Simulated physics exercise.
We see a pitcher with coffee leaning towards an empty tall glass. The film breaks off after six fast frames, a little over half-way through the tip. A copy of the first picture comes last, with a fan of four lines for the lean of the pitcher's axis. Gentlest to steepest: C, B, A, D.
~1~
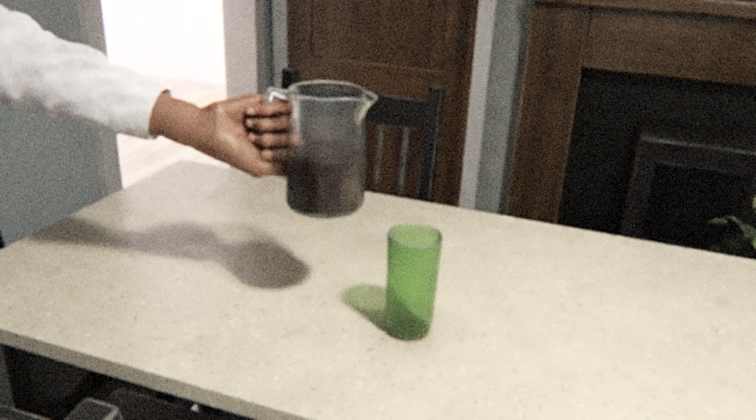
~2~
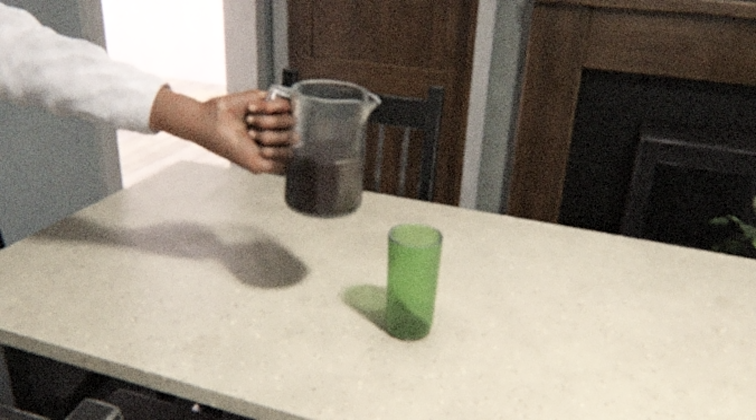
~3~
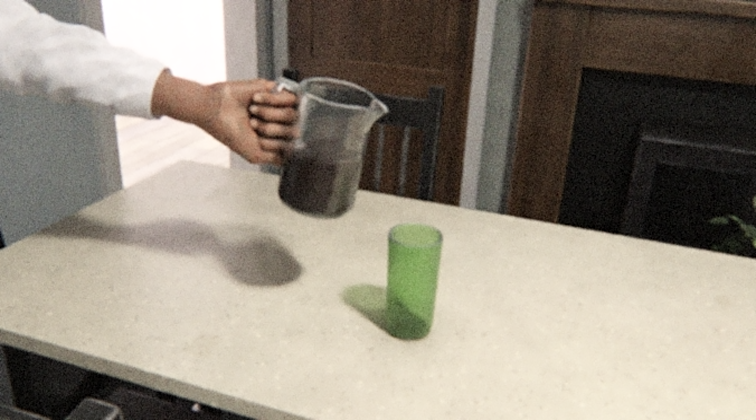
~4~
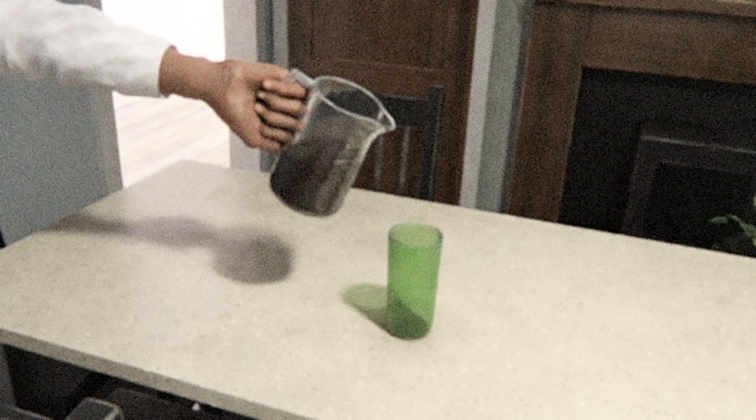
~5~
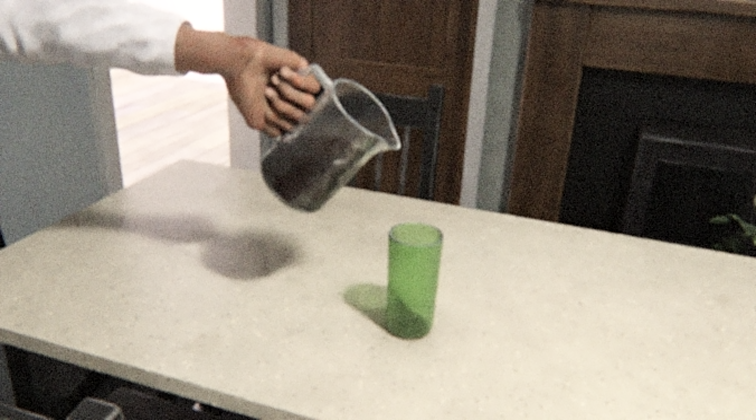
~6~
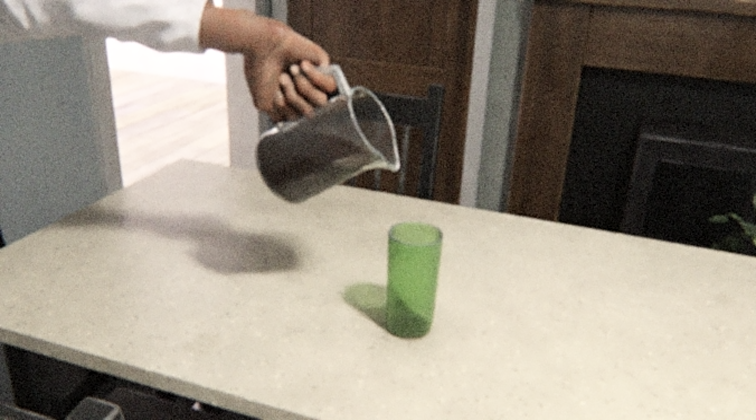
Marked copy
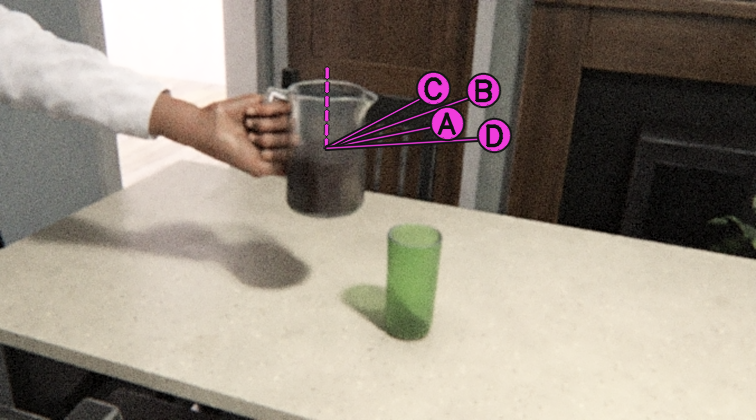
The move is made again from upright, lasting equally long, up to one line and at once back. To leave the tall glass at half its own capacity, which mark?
The best tilt is D.
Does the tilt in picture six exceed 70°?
No, it does not.
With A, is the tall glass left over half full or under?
Under.
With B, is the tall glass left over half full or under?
Under.
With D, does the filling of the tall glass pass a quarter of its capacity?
Yes, clearly.
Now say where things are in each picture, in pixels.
The first frame shows upright, lip at (375, 99); rim of the tall glass round (415, 234); nothing has left yet.
The second frame shows tipped about 3°, lip at (378, 102); nothing has left yet.
The third frame shows tipped about 11°, lip at (385, 111); nothing has left yet.
The fourth frame shows tipped about 24°, lip at (393, 127); nothing has left yet.
The fifth frame shows tipped about 40°, lip at (398, 148); nothing has left yet.
The sixth frame shows tipped about 57°, lip at (396, 168); nothing has left yet.
On the marked copy, A at (430, 127); B at (468, 98); C at (419, 99); D at (477, 139).
If A is chosen, the tall glass ends with about 30 % of what it can hold.
If B is chosen, the tall glass ends with about 12 % of what it can hold.
If C is chosen, the tall glass ends with about 2 % of what it can hold.
If D is chosen, the tall glass ends with about 51 % of what it can hold.
